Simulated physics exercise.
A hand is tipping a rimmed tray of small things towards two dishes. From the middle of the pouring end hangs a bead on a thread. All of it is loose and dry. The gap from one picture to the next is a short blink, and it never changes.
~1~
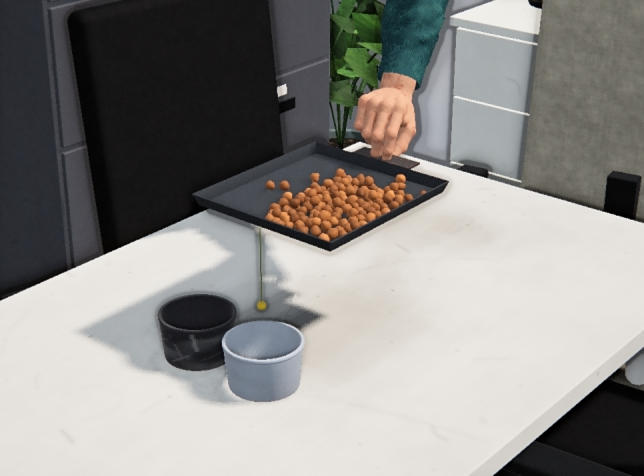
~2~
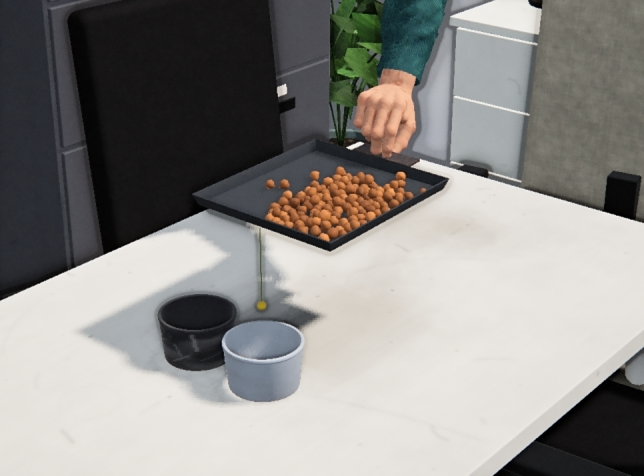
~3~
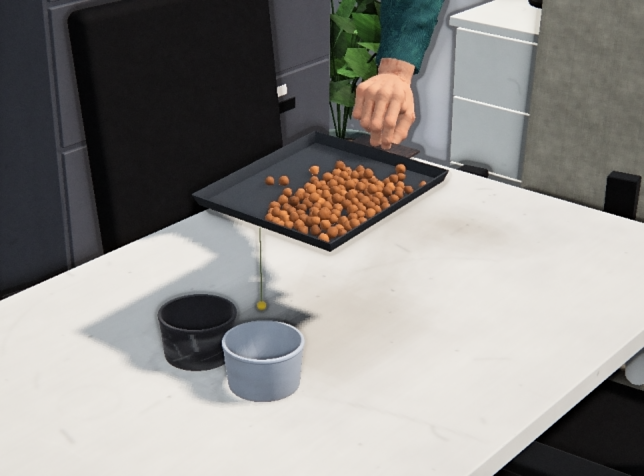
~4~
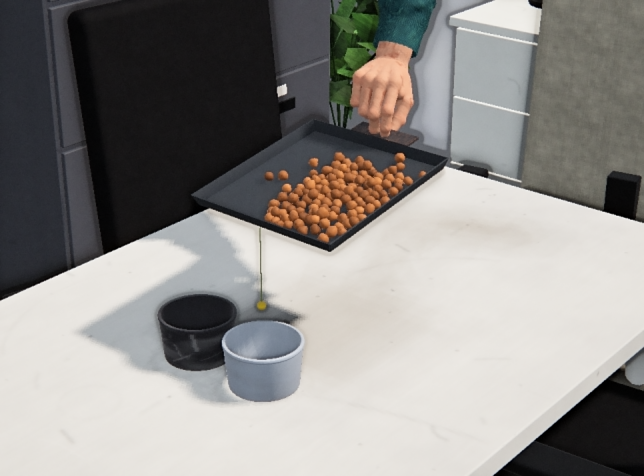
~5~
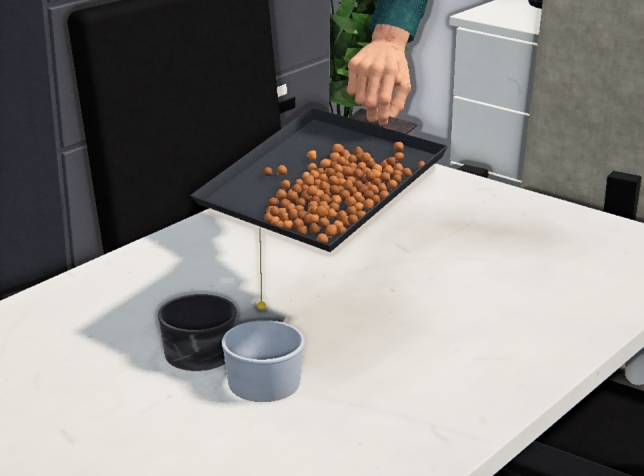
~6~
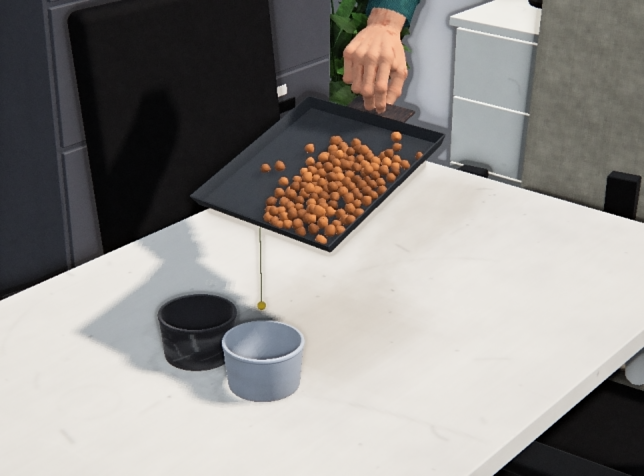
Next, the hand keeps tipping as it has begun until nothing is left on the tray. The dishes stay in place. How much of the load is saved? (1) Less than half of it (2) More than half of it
2, more than half of it.
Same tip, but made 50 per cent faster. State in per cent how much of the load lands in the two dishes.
Roughly 60 percent.
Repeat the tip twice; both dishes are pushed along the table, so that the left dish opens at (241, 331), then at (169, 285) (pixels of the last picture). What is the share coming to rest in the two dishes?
You'd end up with around 70 per cent and then around 20 per cent.
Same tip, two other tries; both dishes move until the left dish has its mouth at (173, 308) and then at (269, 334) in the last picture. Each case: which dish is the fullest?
First place: The rightmost one; second place: The leftmost one.
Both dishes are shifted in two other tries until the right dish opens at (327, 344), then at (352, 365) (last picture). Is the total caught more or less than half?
For the two tries in order: Not as much as half, not as much as half.
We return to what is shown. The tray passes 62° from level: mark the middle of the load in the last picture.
Look about (281, 215) in the last picture.
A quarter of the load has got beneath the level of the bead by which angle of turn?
That would be about 75 degrees from level.
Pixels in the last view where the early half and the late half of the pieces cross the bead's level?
Half one: (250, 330), half two: (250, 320).
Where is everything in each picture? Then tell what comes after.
The first frame shows corners of the pouring end (199, 194) and (330, 240), level; middle of the load (341, 205), hazelnuts; left dish (171, 343); right dish (237, 373); bead on its thread (262, 305).
The second frame shows corners of the pouring end (199, 194) and (330, 240), level; middle of the load (341, 204).
The third frame shows corners of the pouring end (198, 194) and (330, 240), tipped barely, level across its low end; middle of the load (341, 201).
The fourth frame shows corners of the pouring end (198, 194) and (329, 241), tipped a little, level across its low end; middle of the load (340, 196).
The fifth frame shows corners of the pouring end (197, 194) and (329, 241), tipped a little, level across its low end; middle of the load (339, 191).
The sixth frame shows corners of the pouring end (196, 194) and (328, 242), tipped clearly, level across its low end; middle of the load (332, 178); left dish (171, 343); right dish (237, 373).
Just after the last frame, tray tipped steeply; the larger part on the tray; just a few in the right dish; just a few in the left dish; just a few outside both; about a tenth in the air.
A moment on, tray tipped past a quarter turn; just a few on the tray; roughly a third in the right dish; roughly a quarter in the left dish; roughly a quarter outside both; about a tenth in the air.
Further on, tray tipped past a quarter turn; roughly half in the right dish; roughly a quarter in the left dish; roughly a third outside both.
When it is over, tray tipped past a quarter turn; roughly half in the right dish; roughly a quarter in the left dish; roughly a third outside both.
